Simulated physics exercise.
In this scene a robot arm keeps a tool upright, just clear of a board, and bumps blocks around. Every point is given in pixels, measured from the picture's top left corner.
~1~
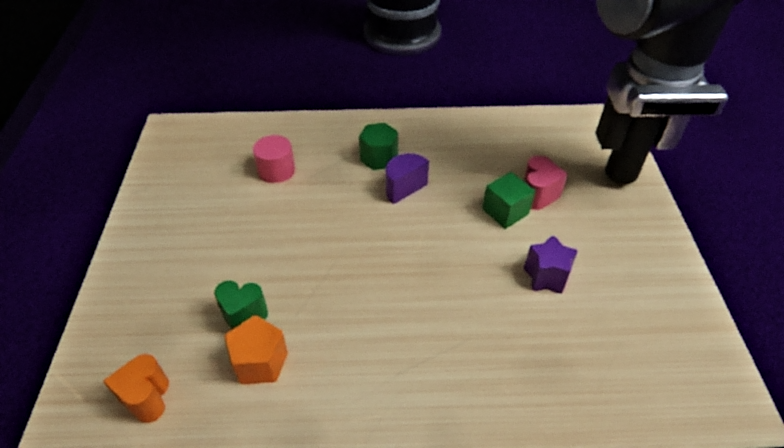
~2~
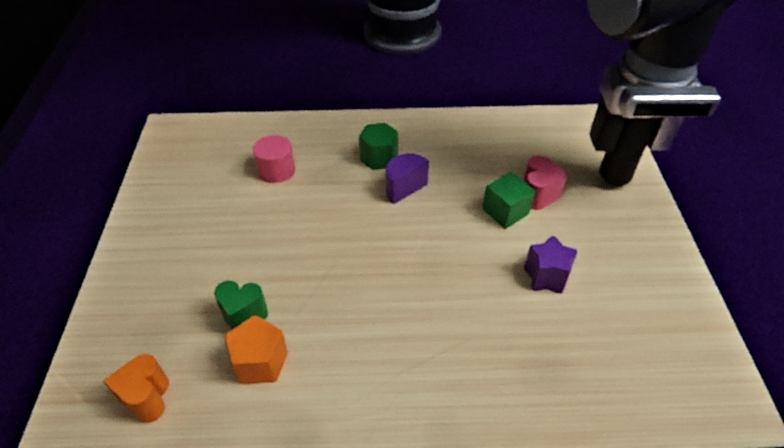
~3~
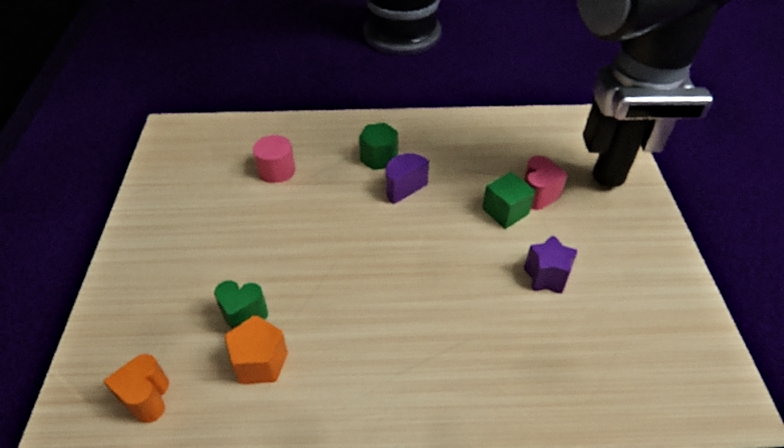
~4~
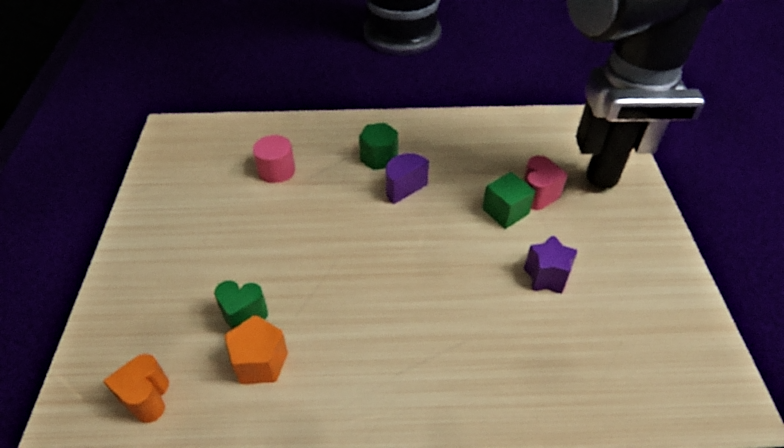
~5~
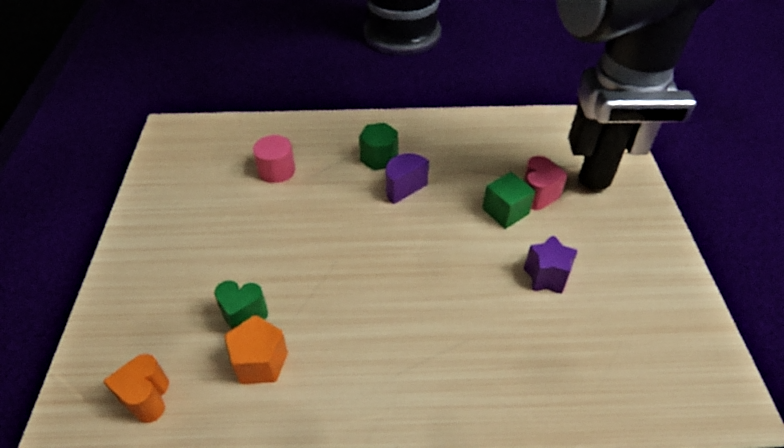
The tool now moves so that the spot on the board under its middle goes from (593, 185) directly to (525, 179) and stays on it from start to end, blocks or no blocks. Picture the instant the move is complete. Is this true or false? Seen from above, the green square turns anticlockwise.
It is false.
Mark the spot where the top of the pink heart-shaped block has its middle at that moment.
My best guess is (526, 177).
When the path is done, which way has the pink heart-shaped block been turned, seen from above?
The turn is anti-clockwise.
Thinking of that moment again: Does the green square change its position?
Yes
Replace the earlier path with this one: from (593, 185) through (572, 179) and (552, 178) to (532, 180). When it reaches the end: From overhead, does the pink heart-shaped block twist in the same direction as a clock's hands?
No
On the path given first. Halfway along, tool (560, 175); pink heart-shaped block (542, 172).
At the end, tool (527, 172); green square (503, 195), turned 20° clockwise; pink heart-shaped block (526, 177), turned 40° anticlockwise.
